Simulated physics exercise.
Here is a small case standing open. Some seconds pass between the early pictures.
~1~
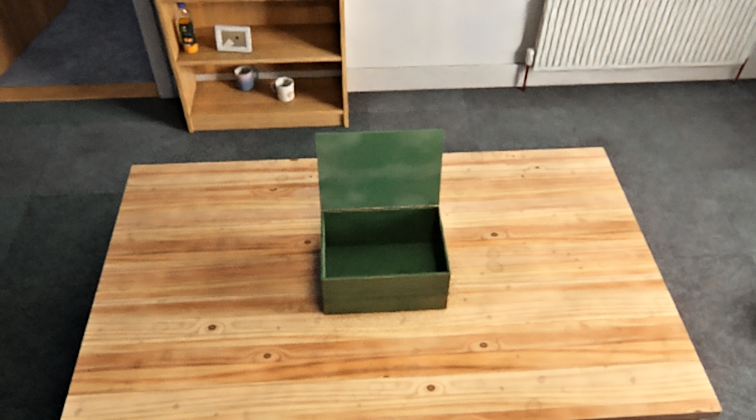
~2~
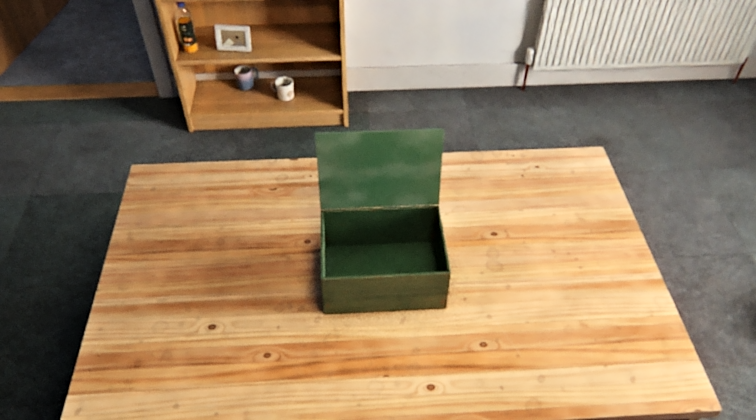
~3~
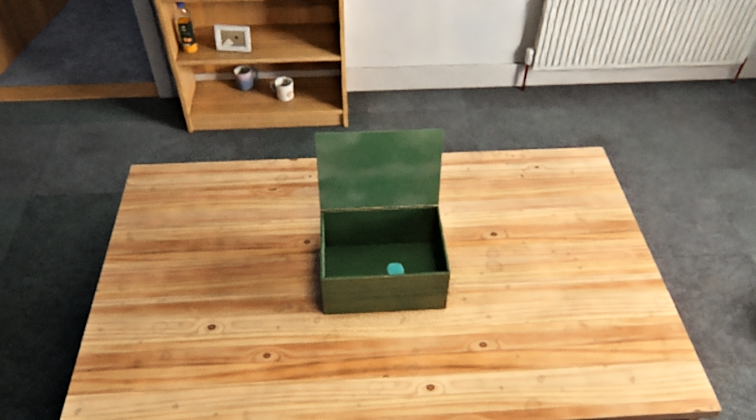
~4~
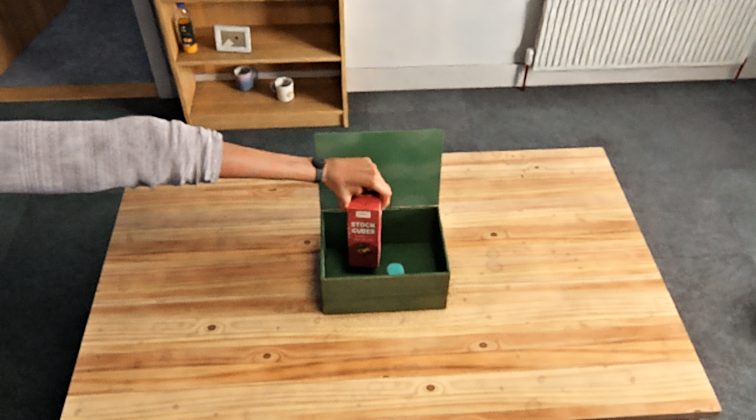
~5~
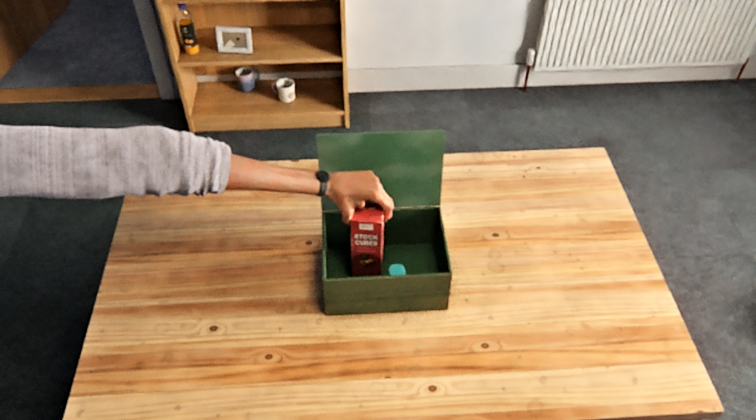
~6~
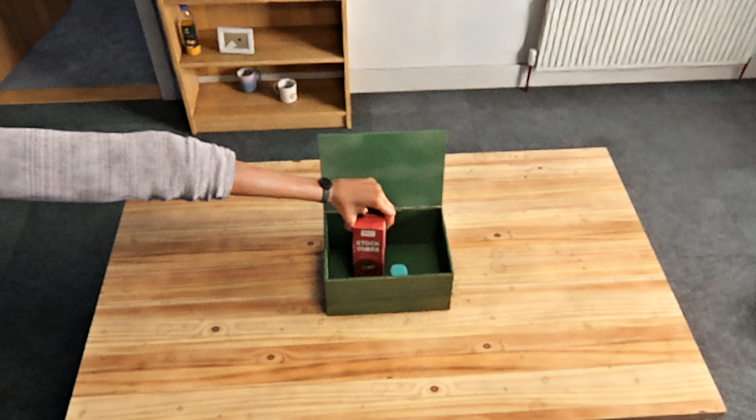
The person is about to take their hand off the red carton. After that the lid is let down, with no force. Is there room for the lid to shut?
Here the lid stays ajar.
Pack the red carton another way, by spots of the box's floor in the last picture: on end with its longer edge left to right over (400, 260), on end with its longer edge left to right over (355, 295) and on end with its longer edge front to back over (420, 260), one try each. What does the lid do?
In the first case it will not close; in the second case it is held up; in the third case it stays ajar.
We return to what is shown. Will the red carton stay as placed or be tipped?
It ends up tilted.
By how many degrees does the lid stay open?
Some 14° above the rim.
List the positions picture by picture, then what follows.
In the first frame, the last thing is not in view yet.
In the second frame, the last thing is not in view yet.
In the third frame, the last thing is not in view yet.
The fourth frame shows still above its spot; red carton (365, 230).
The fifth frame shows still above its spot; red carton (368, 241).
The sixth frame shows in place under the hand; red carton (369, 247).
Then, 1.50 s later than the last frame, lid 72° above the rim.
Then, 1.90 s later than the last frame, lid 32° above the rim; red carton tilted by 16° near (369, 258).
Then, 2.70 s later than the last frame, lid 17° above the rim; red carton tilted by 48° near (367, 257).
When it is over, lid 13° above the rim; lying over in the box, red carton; turquoise shaker as before. End places, in pixels of the last picture, red carton near (367, 255).
